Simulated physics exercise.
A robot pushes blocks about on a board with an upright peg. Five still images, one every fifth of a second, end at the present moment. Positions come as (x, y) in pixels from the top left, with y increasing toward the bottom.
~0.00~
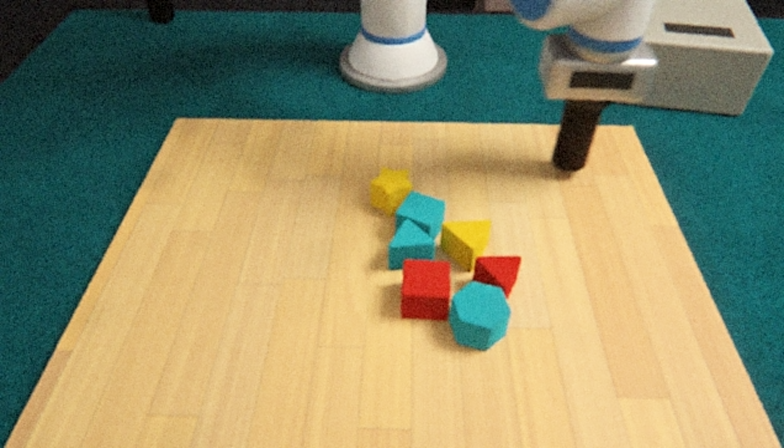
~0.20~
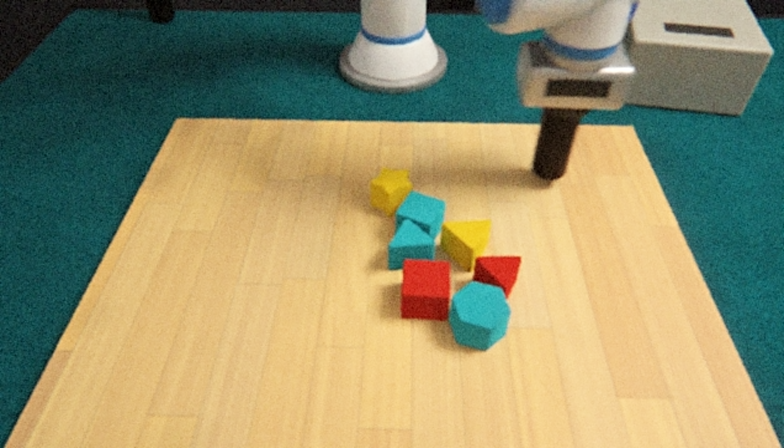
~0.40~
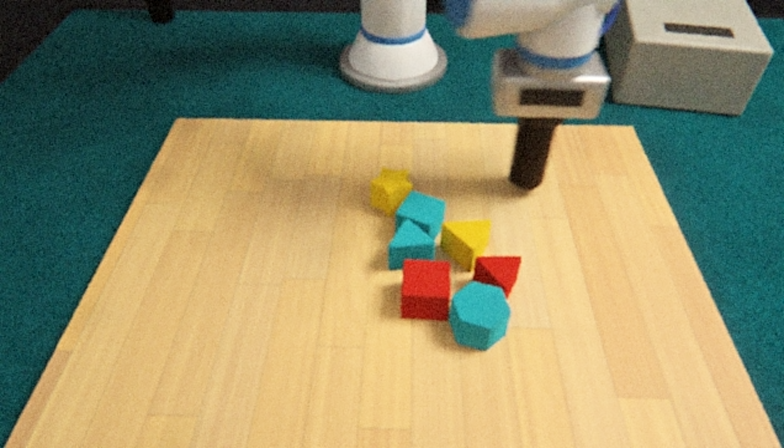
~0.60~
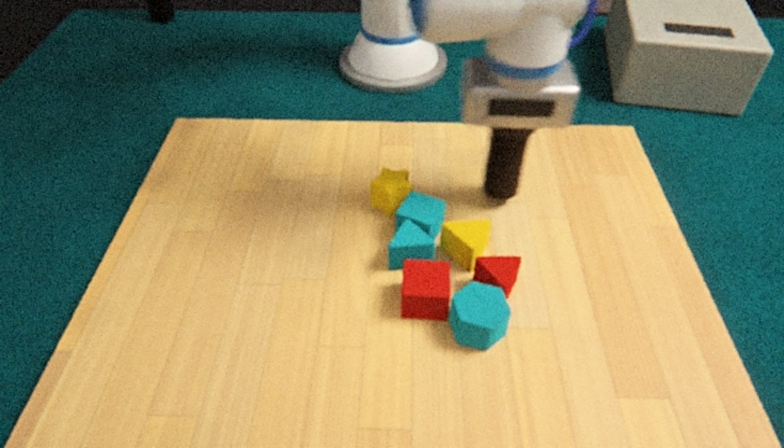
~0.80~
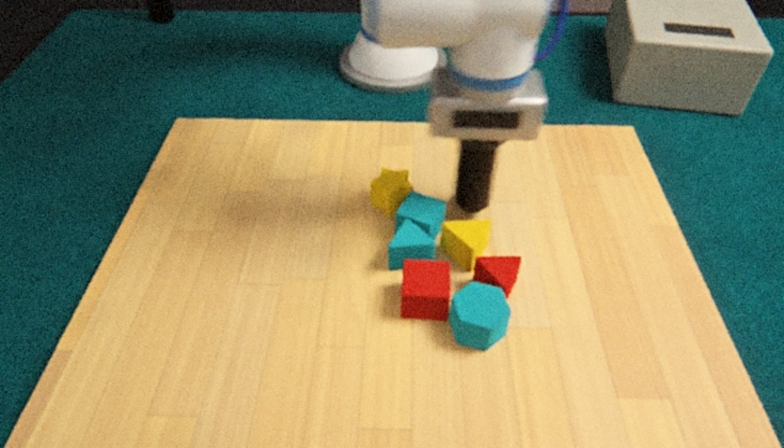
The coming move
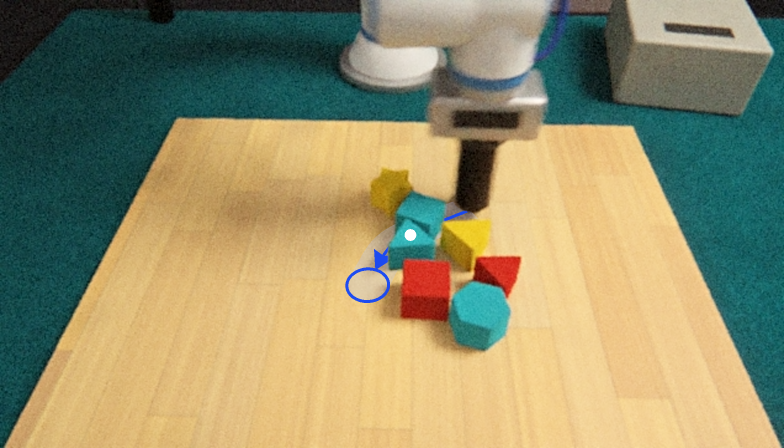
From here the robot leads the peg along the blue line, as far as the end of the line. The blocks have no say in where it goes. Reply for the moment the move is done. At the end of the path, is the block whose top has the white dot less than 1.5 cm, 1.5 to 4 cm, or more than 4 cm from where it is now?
The displacement of the block whose top has the white dot is above 4 cm.
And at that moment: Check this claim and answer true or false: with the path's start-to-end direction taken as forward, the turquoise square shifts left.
Answer: False.
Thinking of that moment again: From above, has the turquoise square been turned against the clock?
No.
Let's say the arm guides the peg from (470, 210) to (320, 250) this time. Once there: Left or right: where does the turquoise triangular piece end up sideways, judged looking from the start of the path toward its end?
Moves left.
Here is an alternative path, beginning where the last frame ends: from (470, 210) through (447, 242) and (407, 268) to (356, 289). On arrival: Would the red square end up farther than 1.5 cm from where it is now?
That would be a no.
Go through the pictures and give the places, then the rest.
In the first frame, peg tip at (569, 161); block tops, turquoise triangular piece at (410, 235); turquoise square at (421, 207); yellow triangular piece at (469, 230).
In the second frame, peg at (548, 169); blocks unchanged.
In the third frame, peg at (526, 178); blocks unchanged.
In the fourth frame, peg at (500, 189); blocks unchanged.
In the fifth frame, peg at (471, 200); turquoise triangular piece at (410, 235); turquoise square at (421, 207); yellow triangular piece at (469, 230).
Path on the board, from (470, 210) over (429, 226) and (389, 248) to (368, 285); the dot is on the turquoise triangular piece.
On the path given first. One third of the way, peg at (429, 216); turquoise triangular piece at (394, 245), turned 55° anticlockwise; turquoise square at (390, 214), turned 15° clockwise.
Two thirds of the way, peg at (389, 238); turquoise triangular piece at (391, 250), turned 60° anticlockwise; turquoise square at (348, 225), turned 65° clockwise.
At the end, peg at (367, 275); turquoise triangular piece at (386, 286), turned 85° anticlockwise; turquoise square at (340, 229), turned 85° clockwise; yellow triangular piece in place.
